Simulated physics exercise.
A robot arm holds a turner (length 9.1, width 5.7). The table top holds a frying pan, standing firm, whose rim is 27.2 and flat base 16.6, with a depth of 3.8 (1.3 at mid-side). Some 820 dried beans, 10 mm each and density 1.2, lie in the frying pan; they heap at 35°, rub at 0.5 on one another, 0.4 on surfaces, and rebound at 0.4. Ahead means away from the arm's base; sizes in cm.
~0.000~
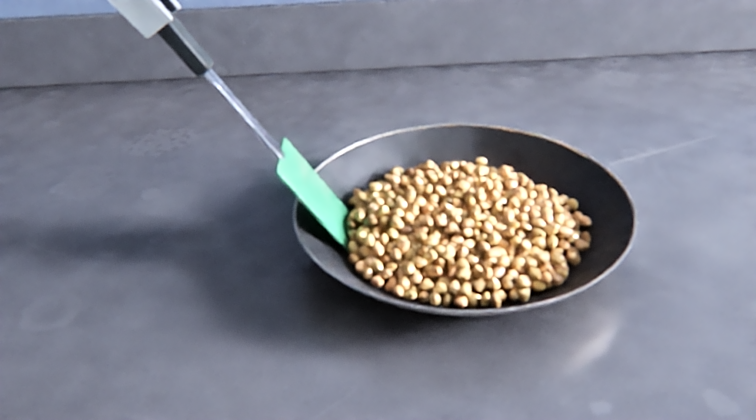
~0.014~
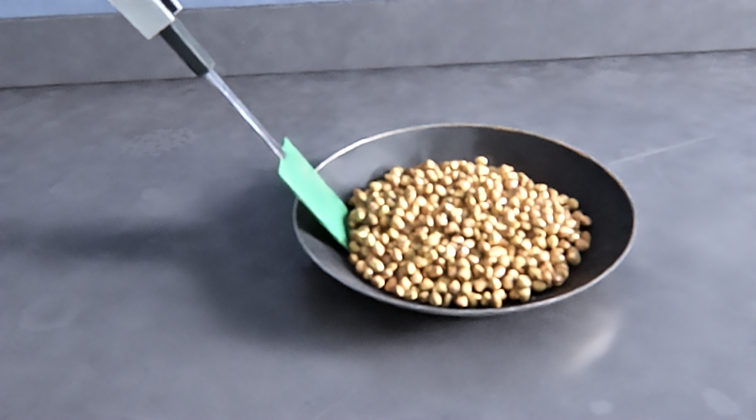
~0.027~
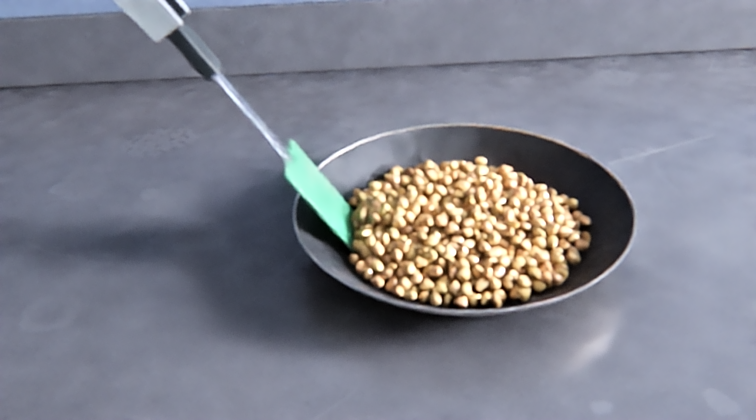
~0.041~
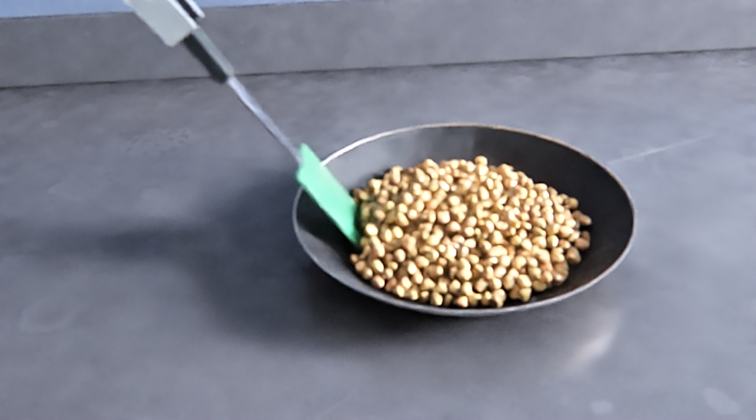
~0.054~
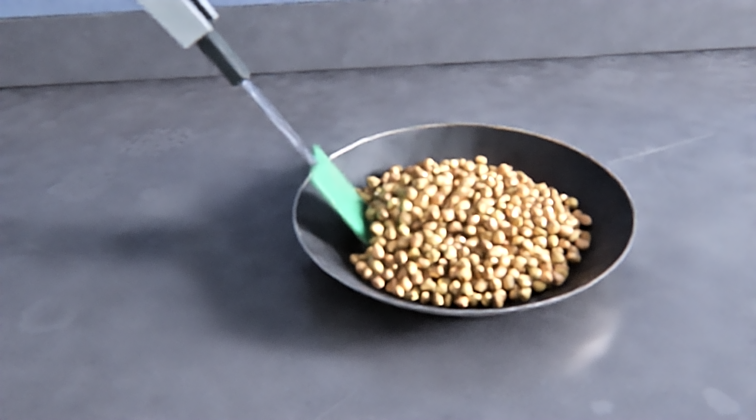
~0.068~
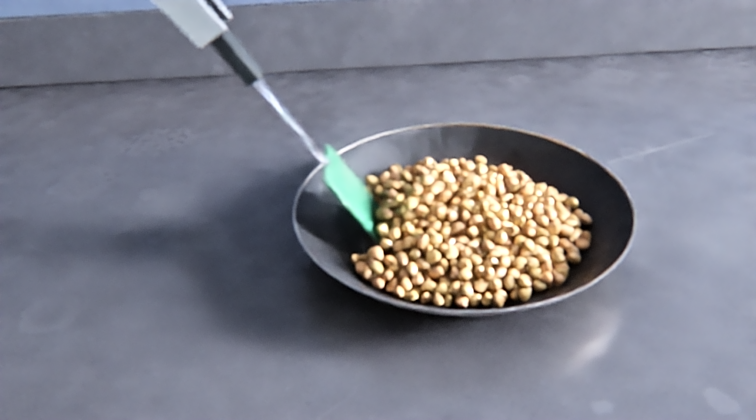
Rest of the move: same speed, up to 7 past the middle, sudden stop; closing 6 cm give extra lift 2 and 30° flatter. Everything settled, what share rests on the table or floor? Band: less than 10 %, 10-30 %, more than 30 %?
Less than 10 %.
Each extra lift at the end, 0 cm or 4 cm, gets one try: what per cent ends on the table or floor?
First try around 5 percent, second try around 5 percent.
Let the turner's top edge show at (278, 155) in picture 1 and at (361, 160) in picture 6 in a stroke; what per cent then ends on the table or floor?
15 per cent.
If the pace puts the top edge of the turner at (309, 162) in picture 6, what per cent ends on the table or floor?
That share would be about 0 percent.
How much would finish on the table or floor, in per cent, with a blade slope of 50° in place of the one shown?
It would come to roughly 0 percent.
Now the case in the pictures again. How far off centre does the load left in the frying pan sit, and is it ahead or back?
Ahead, by around 3.5 cm.
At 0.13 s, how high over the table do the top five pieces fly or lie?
Roughly 5 cm above the table.
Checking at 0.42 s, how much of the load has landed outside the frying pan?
Share at that moment: About 5 %.
By 0.13 s, sloping 58°, highest piece 6 above the table; 823 in the frying pan.
By 0.19 s, sloping 47°, highest piece 6 above the table; 823 in the frying pan.
By 0.42 s, sloping 28°, highest piece 6 above the table; 794 in the frying pan, 26 on the table or floor, 3 on the blade or in flight.
By 1.47 s, sloping 28°, highest piece 6 above the table; 794 in the frying pan, 29 on the table or floor.
Final count, 794 in the frying pan, 29 on the table or floor. That is 4 % on the table or floor.
